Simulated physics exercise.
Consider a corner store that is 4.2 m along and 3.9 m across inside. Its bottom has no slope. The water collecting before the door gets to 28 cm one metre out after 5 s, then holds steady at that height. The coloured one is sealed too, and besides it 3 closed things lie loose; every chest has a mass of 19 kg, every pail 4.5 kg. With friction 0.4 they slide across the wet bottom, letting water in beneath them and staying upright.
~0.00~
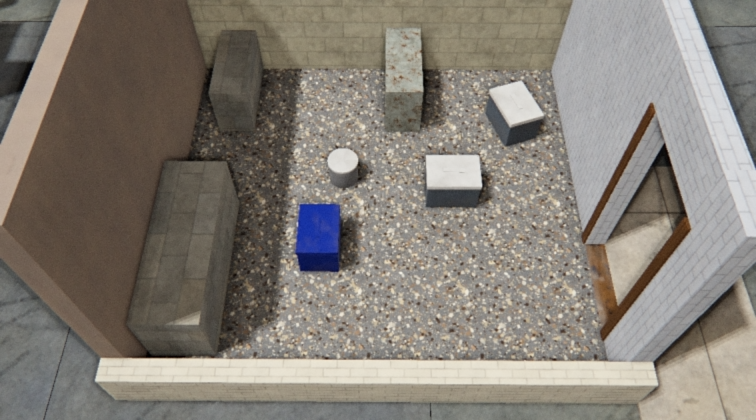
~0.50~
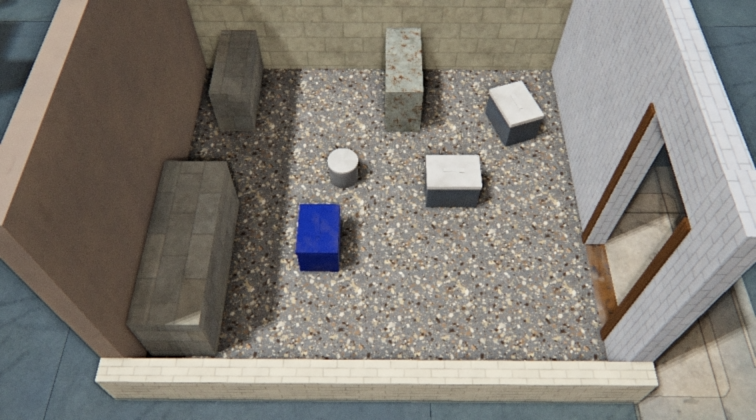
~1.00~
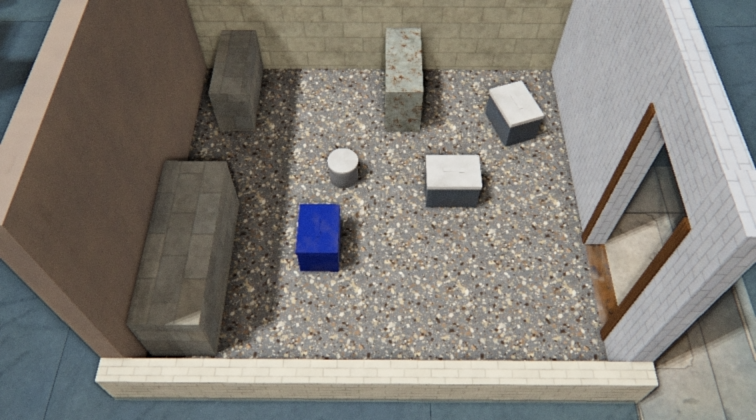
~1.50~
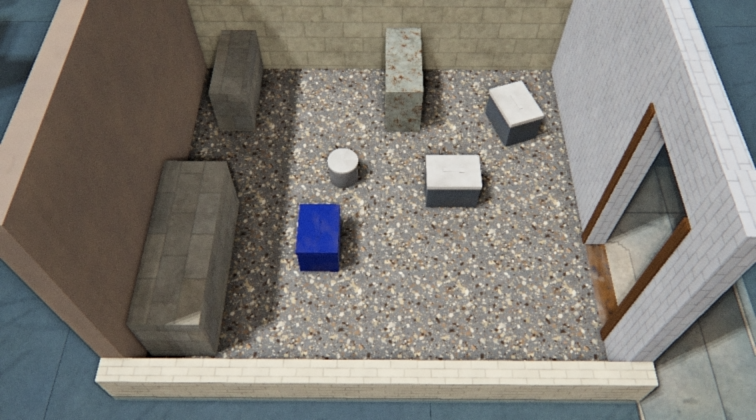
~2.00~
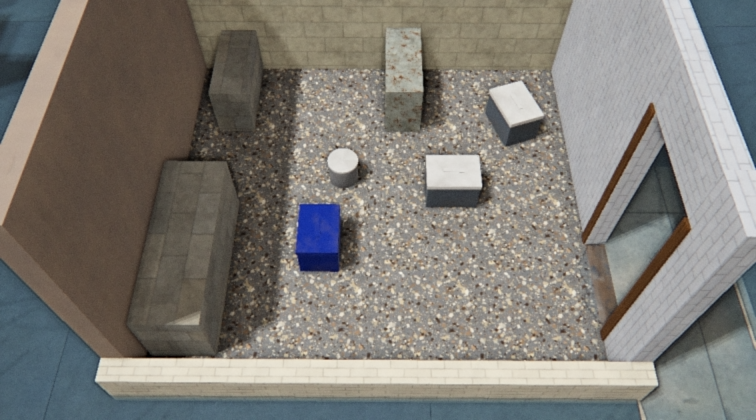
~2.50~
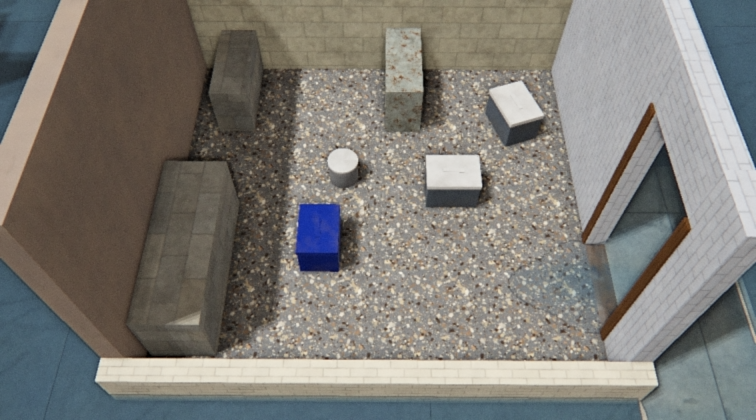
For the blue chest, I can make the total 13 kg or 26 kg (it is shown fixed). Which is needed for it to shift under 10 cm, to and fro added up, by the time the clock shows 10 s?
I reckon neither ballast is ample.
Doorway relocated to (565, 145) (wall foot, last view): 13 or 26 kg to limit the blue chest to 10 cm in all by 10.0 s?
With that change, both options fail.
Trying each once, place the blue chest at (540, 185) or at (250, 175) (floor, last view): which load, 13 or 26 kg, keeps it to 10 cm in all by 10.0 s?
Try by try, any option works; no option works.
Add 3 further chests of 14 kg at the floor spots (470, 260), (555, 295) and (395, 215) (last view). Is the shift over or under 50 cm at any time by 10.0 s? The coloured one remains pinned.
Result, in order - exceeds it; exceeds it; exceeds it.
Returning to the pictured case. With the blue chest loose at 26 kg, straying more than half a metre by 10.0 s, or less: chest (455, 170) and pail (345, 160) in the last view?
In sequence, not exceeded; exceeded.
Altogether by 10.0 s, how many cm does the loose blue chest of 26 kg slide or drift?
It covers some 140 cm altogether.
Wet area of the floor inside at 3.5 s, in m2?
Roughly 3.5 m2 of it is wet.
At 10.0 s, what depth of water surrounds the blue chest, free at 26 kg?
About 12 cm.
After 3.5 s the blue chest would be 0 cm from its start with 13 kg and 0 cm from its start with 26 kg; 0 cm of water round it then.
After 4.5 s the blue chest would be 0 cm from its start with 13 kg and 0 cm from its start with 26 kg; 3 cm of water round it then.
After 7.0 s the blue chest would be 71 cm from its start with 13 kg and 14 cm from its start with 26 kg; 7 cm of water round it then.
After 10.0 s the blue chest would be 224 cm from its start with 13 kg and 126 cm from its start with 26 kg; 12 cm of water round it then.
